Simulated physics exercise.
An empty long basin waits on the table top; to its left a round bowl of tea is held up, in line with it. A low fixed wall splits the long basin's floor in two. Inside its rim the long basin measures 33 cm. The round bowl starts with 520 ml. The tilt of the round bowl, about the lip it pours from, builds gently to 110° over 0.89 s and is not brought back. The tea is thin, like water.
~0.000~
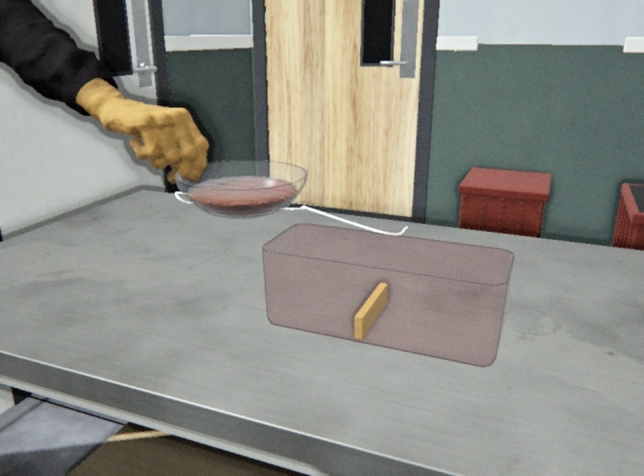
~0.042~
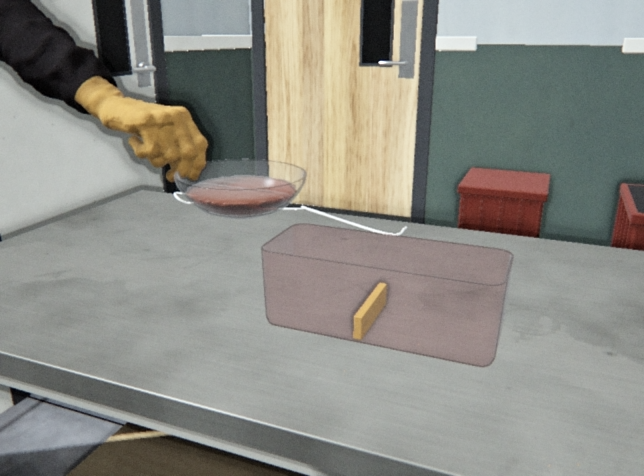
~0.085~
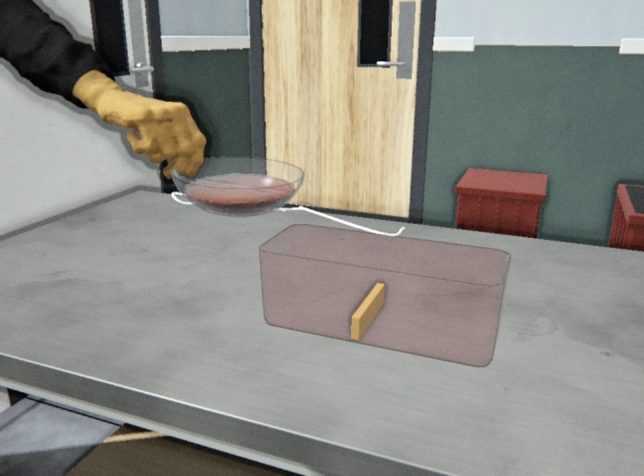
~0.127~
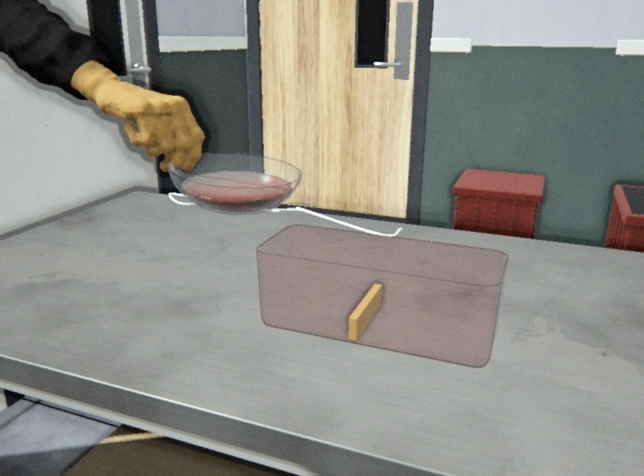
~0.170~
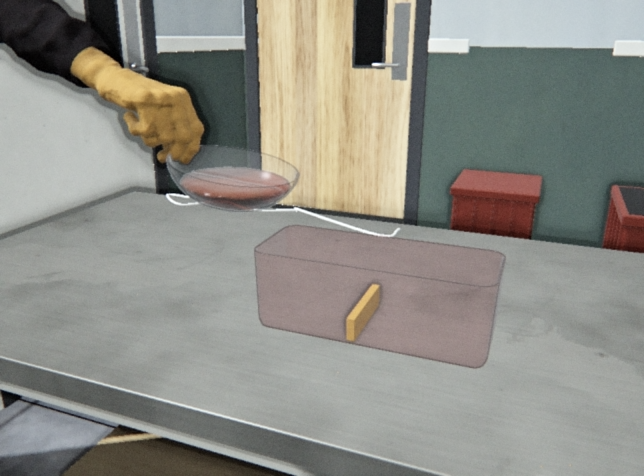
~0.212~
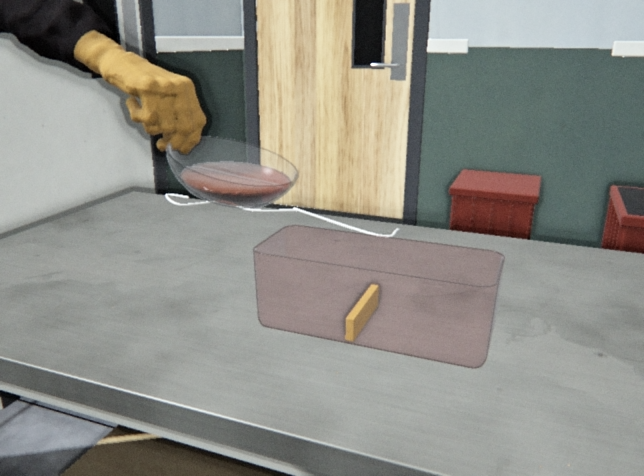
A clear round bowl of reddish-brown tea, held at the upper left by a tan-gloved hand in a dark sleeve, tilts gently rightward as the hand lifts its left side slightly. Seen from slightly above, a grey table holds an empty, see-through pinkish basin with a small tan block, before a pale wooden door, green wall and red containers. The camera drifts very slightly right while the basin stays still.
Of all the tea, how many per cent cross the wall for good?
About 44 per cent.
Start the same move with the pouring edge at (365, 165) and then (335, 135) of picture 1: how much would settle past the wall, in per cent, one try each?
First 80, then 75 per cent.
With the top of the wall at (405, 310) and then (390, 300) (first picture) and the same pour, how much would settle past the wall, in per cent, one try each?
First 20, then 15 per cent.
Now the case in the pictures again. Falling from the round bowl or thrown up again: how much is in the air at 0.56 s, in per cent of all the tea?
Near 62 in a hundred.
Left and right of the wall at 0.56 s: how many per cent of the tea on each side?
Left about 18, right about 0.
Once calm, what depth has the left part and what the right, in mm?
Left about 16 mm, right about 10 mm.
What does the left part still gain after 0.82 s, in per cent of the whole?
Near 1 in a hundred.
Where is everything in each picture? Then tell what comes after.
The first picture shows tilt 0°; pouring edge (301, 181); surface from (198, 183) to (295, 194); the long basin's rim runs from (279, 236) to (511, 269); the wall's top is at (372, 300).
The second picture shows tilt 1°; pouring edge (300, 181); surface from (197, 183) to (294, 194).
The third picture shows tilt 2°; pouring edge (298, 182); surface from (195, 180) to (292, 193).
The fourth picture shows tilt 5°; pouring edge (296, 182); surface from (193, 176) to (290, 191).
The fifth picture shows tilt 10°; pouring edge (293, 183); surface from (191, 172) to (288, 188).
The sixth picture shows tilt 15°; pouring edge (292, 183); surface from (191, 166) to (289, 186).
Then, 0.56 s in, the tilt is 78° and 20 per cent is still to pour, 18 is left of the wall and 0 right of it.
Then, 0.82 s in, the tilt is 109° and 0 per cent is still to pour, 53 is left of the wall and 45 right of it.
Then, 1.10 s in, the tilt is 110° and 0 per cent is still to pour, 55 is left of the wall and 43 right of it.
Then, 1.39 s in, the tilt is 110° and 0 per cent is still to pour, 55 is left of the wall and 44 right of it.
Finally, 55 per cent lies left of the wall, 44 right of it and 1 outside.
